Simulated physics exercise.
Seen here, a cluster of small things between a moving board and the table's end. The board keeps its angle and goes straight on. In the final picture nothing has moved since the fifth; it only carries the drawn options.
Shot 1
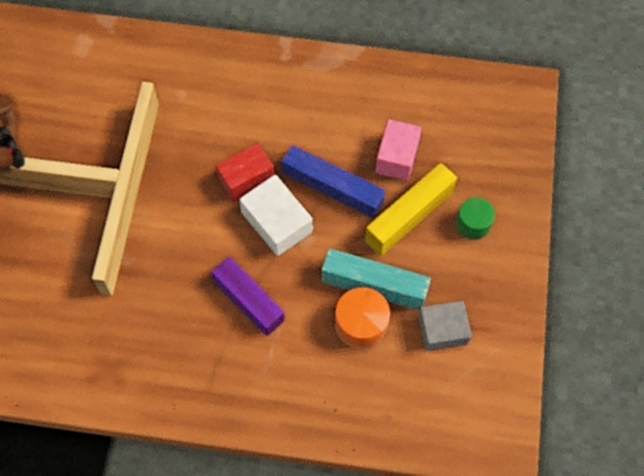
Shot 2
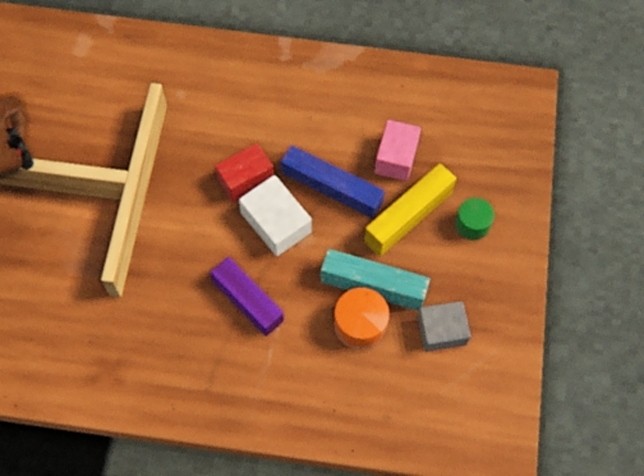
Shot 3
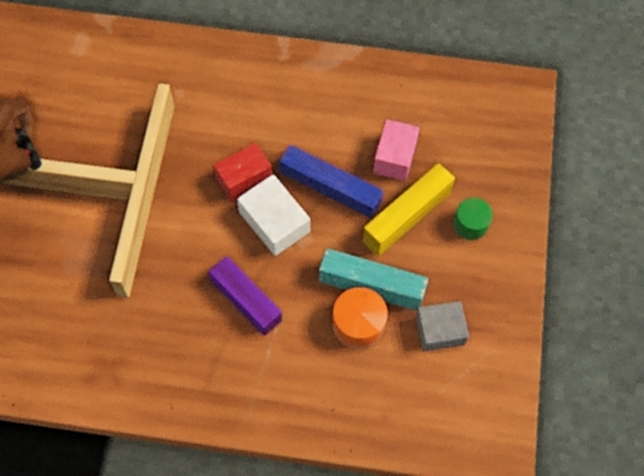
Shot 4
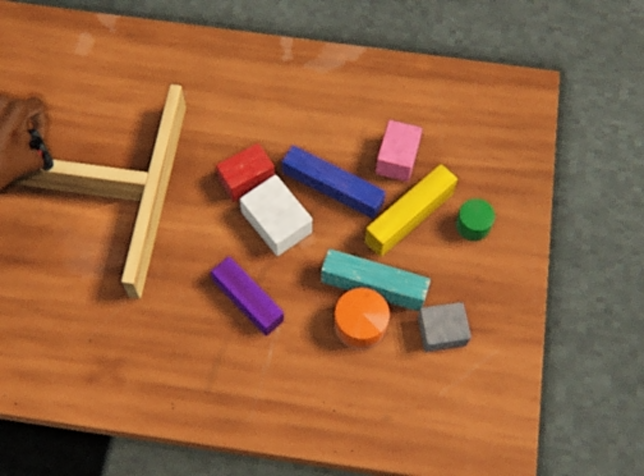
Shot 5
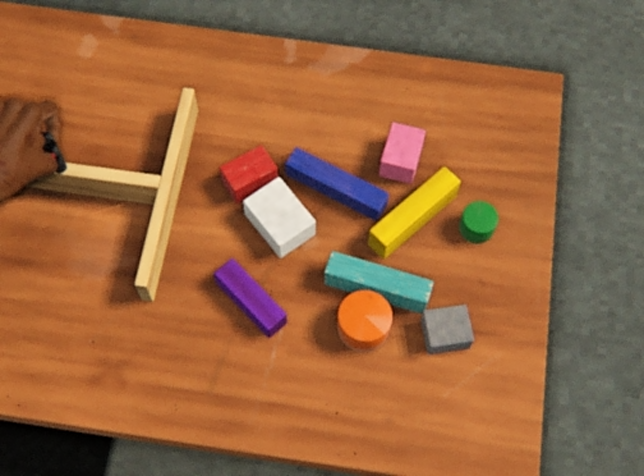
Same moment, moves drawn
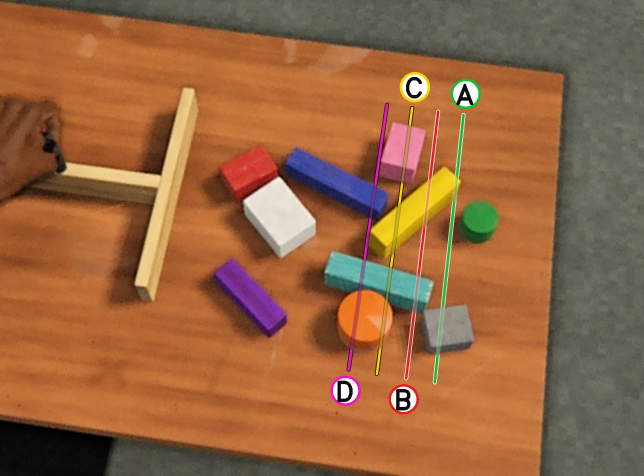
The clip shows a hand at the left sliding a T-shaped wooden board slowly rightward across a wooden table toward a cluster of colourful blocks, bars and round pieces, which stay in place as the gap narrows.
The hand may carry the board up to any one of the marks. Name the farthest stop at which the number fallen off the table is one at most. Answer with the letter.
Up to line A.
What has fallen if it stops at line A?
It is the green tin.
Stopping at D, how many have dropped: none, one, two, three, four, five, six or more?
By then, none.
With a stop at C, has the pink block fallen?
No.
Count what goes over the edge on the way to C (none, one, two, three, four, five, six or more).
By then, none.
On the copy, A at (450, 241); B at (423, 237); C at (396, 233); D at (369, 229).
On A. First, board (268, 196); purple stick (283, 310); blue bar (351, 175).
Then, board (371, 211); green tin (497, 234); grey block (463, 332).
Finally, board (449, 222); green tin over the edge; grey block (543, 343); one fallen.
By contrast, B is within the limit but short; C is within the limit but short; D is within the limit but short.
